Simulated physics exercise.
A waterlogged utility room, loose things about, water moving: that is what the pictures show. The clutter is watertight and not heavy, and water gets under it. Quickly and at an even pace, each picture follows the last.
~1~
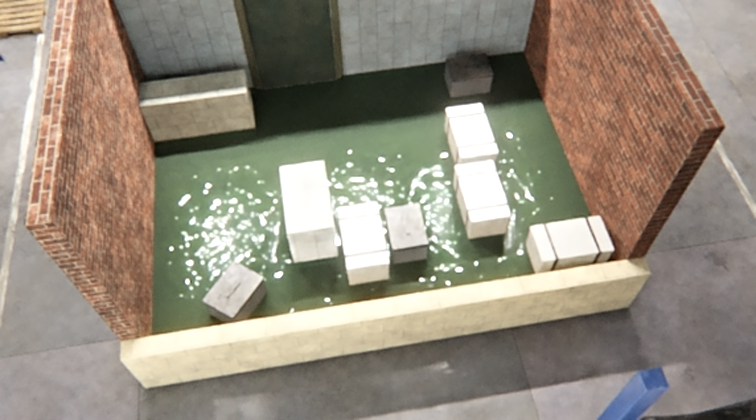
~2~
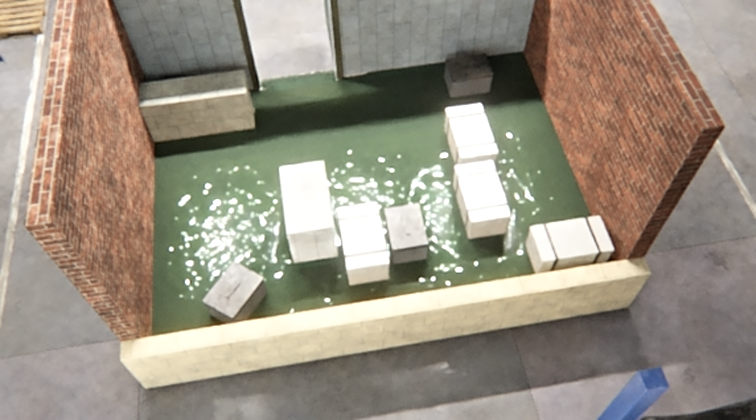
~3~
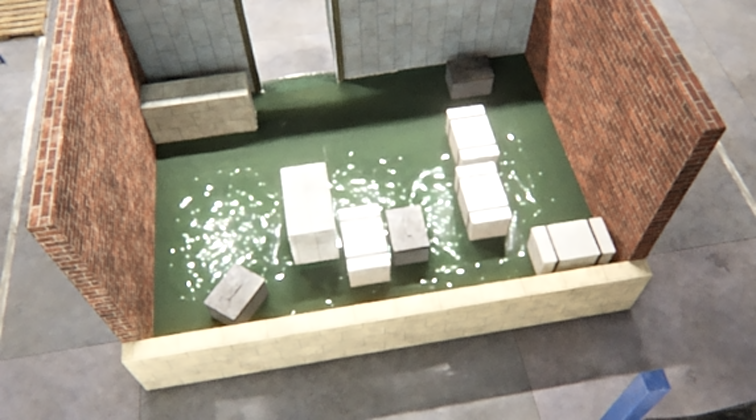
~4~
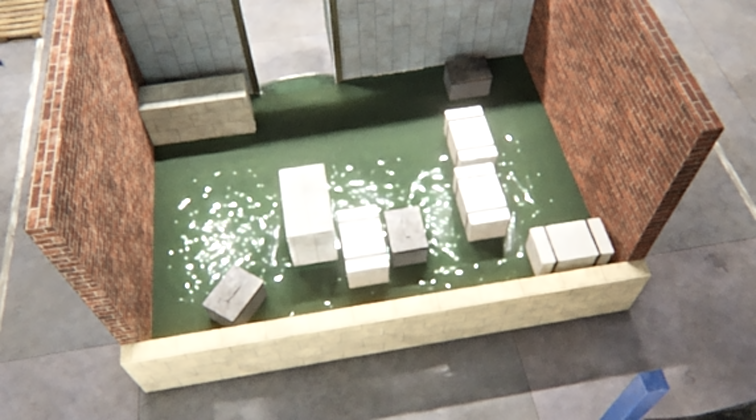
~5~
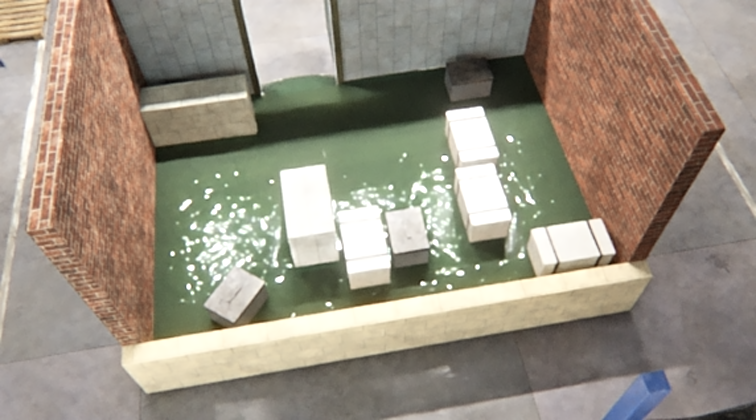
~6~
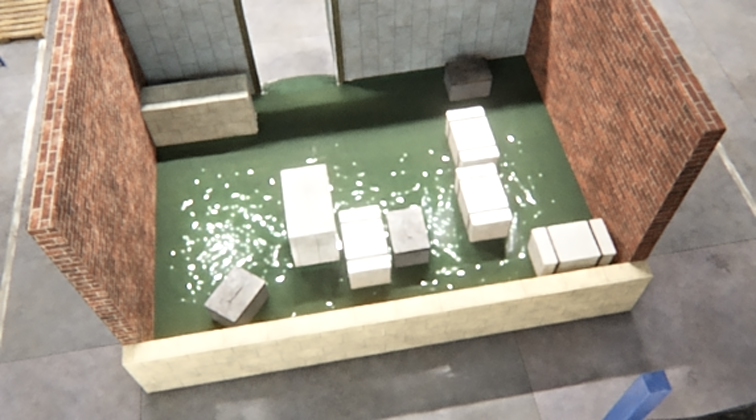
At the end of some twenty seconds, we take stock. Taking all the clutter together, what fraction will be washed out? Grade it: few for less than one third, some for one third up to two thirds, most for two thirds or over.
Grade: Few.
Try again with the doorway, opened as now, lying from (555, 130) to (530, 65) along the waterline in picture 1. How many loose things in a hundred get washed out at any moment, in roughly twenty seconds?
About 40 %.
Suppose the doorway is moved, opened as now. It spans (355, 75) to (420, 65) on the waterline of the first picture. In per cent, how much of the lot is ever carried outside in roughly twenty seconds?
Near 30 percent, give or take.
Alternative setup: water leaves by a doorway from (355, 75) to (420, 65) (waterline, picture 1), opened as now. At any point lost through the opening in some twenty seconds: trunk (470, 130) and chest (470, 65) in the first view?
Exits, then exits.
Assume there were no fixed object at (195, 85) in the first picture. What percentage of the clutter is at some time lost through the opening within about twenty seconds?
Roughly 10 per cent.
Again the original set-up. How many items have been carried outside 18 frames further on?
The total is 0.
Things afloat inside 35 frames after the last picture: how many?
By my reckoning the number comes out at 6.
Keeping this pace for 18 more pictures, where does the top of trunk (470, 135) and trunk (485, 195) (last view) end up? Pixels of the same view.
Estimate - first: (426, 118), second: (457, 180).
A moment on, 0 of 7 are out; 7 afloat.
Next, 0 of 7 are out; 7 afloat.
Later, 1 of 7 are out; 6 afloat.
In the end, 2 of 7 are out; 5 afloat.
